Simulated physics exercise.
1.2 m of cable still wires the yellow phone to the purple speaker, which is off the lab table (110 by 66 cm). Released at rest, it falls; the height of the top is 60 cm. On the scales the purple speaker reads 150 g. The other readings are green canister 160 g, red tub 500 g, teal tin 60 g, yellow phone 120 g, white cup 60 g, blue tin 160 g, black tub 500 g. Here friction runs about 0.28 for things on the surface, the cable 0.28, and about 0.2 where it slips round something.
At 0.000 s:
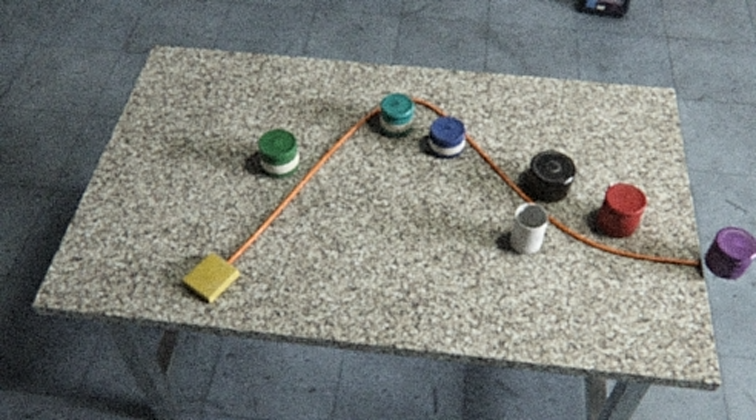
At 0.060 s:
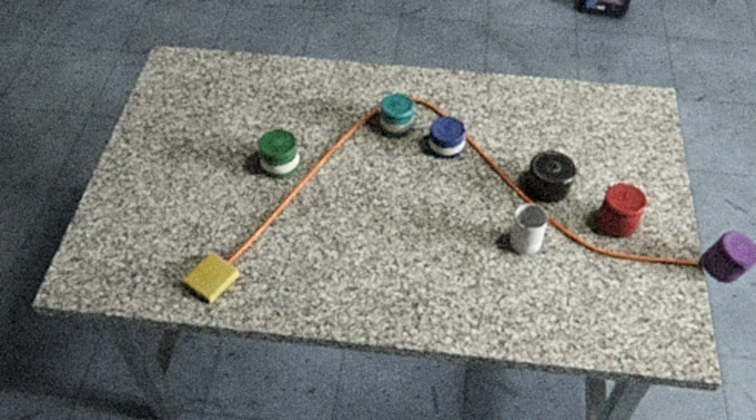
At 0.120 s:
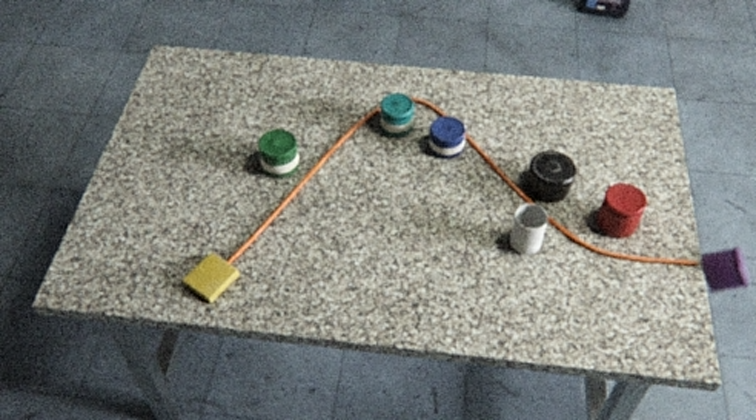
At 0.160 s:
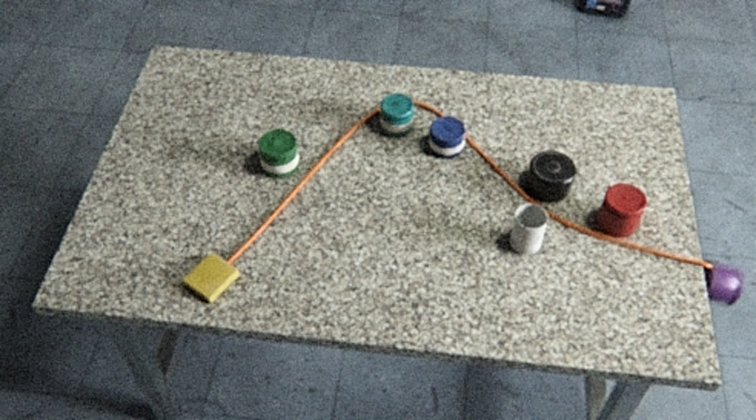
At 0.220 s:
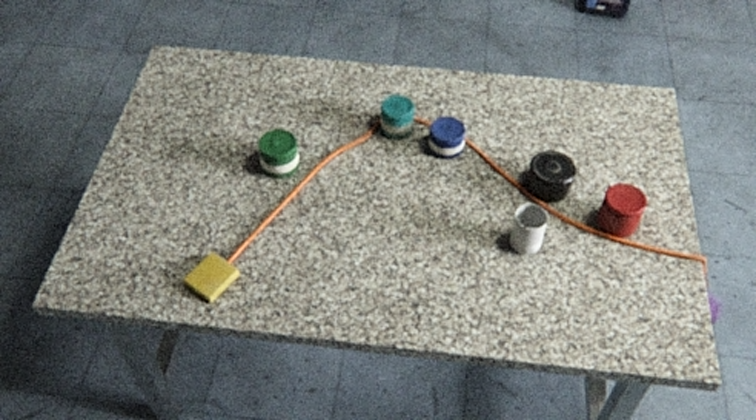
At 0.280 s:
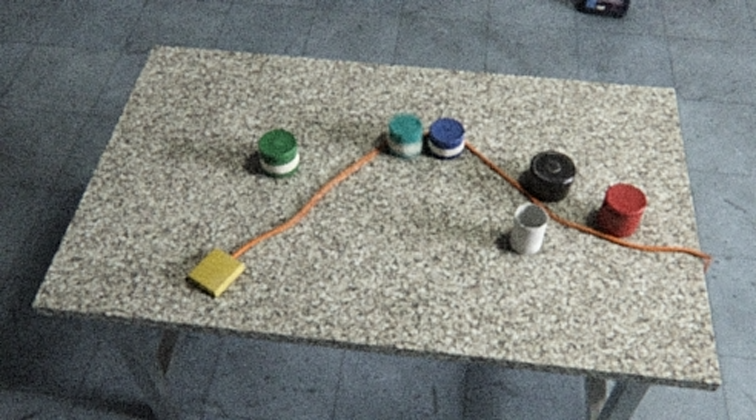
A speckled lab table stands on a grey tiled floor, seen from above at an angle by a still camera. An orange cable curves from a yellow block at left past green, teal, blue, black, white and red containers to a purple object at the right edge. The purple object tilts and drops out of sight below the edge, the cable straightens, and the teal tin shifts toward the blue one.
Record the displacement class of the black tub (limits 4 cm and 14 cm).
Category: Near.
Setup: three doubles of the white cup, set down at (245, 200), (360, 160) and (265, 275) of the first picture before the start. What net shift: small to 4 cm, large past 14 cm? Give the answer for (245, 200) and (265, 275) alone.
Result, in order: Minor / minor.
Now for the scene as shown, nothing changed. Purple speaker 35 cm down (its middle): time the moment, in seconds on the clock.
0.50 s.
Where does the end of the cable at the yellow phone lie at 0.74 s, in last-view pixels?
About (315, 224).
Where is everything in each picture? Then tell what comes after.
Black tub (553, 166); cable runs through (633, 256) (517, 190) (440, 112) (350, 132) (275, 214), in the first picture.
Purple speaker (737, 247); cable runs through (630, 257) (440, 112) (275, 214), in the second picture.
Purple speaker (725, 270); cable runs through (630, 258) (440, 112) (275, 214), in the third picture.
Purple speaker (717, 283); cable runs through (645, 250) (275, 214), in the fourth picture.
Teal tin (398, 106); purple speaker (695, 305); cable runs through (684, 256) (274, 213), in the fifth picture.
Black tub (553, 166); cable runs through (579, 227) (479, 154) (382, 146) (294, 221), in the sixth picture.
By 0.5 s, the cable's tail end at (269, 242); teal tin 24 cm off its start, purple speaker over the edge, yellow phone 8 cm off its start.
By 0.7 s, the cable's tail end at (315, 224); teal tin 28 cm off its start, yellow phone 17 cm off its start, blue tin 15 cm off its start.
By 1.0 s, the cable's tail end at (350, 216); teal tin 29 cm off its start at (447, 221), yellow phone 23 cm off its start at (329, 215), blue tin 18 cm off its start at (466, 202).
By 1.2 s, the cable's tail end at (351, 216); teal tin 29 cm off its start, yellow phone 23 cm off its start, blue tin 18 cm off its start.
By 2.4 s, the cable's tail end at (351, 216); black tub 0 cm off its start at (553, 167), teal tin 29 cm off its start at (447, 221), yellow phone 23 cm off its start at (329, 215), blue tin 18 cm off its start at (466, 202).
